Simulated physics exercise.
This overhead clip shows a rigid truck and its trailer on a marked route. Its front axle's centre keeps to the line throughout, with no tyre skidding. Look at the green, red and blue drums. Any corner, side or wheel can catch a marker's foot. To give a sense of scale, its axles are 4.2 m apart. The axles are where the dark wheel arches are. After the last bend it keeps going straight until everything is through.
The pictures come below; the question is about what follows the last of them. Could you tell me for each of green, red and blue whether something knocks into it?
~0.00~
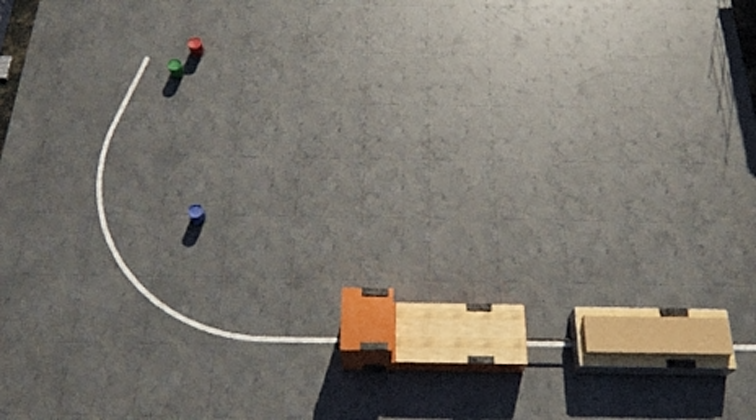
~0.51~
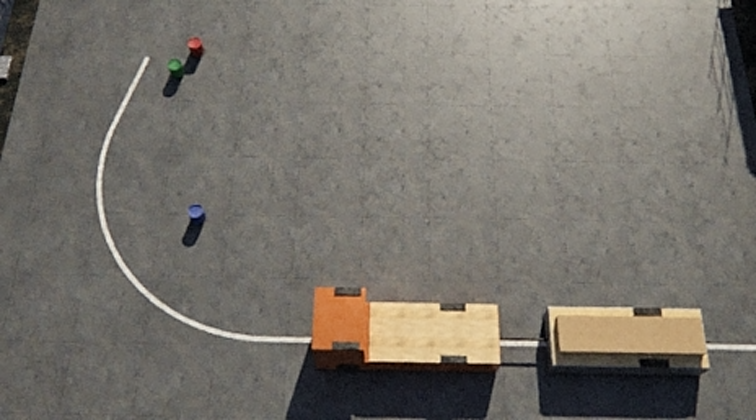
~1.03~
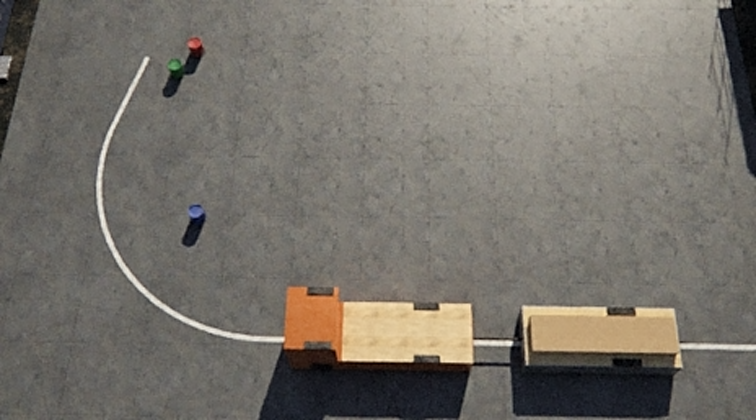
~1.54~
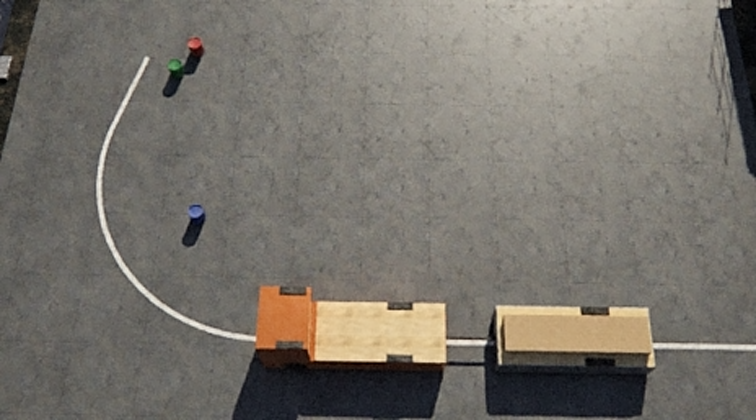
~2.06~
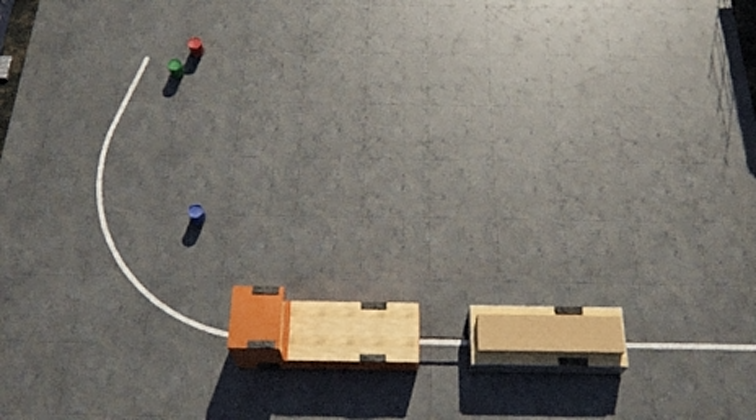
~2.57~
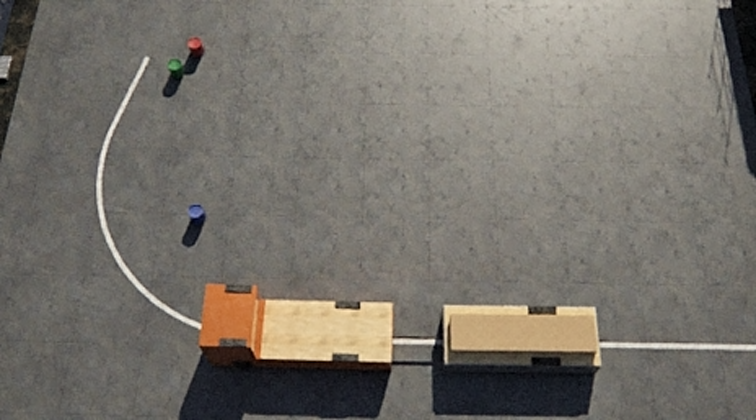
Green gets knocked into; red gets knocked into; blue gets knocked into.
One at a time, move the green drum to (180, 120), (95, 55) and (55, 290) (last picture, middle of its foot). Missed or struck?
In the first spot it is contacted, in the second left alone, and in the third left alone.
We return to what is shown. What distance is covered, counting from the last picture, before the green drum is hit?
Contact happens once about 19.0 m more has been driven.
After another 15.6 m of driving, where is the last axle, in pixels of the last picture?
Roughly at (218, 285).
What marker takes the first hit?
The blue one.
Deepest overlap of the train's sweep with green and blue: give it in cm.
Roughly green 100, blue 30.
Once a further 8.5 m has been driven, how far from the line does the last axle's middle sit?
Roughly 10 centimetres.
After 11.1 s, the last axle is at (189, 258) of the last picture, 210 cm off the line; the trailer has hit blue.
After 11.6 s, the last axle is at (178, 243) of the last picture, 230 cm off the line; the rigid truck has hit green.
After 15.5 s, the last axle is at (153, 105) of the last picture, 190 cm off the line; the trailer has hit red.
After 18.7 s, the last axle is out of the picture, 65 cm off the line; 3 of 3 struck in all.
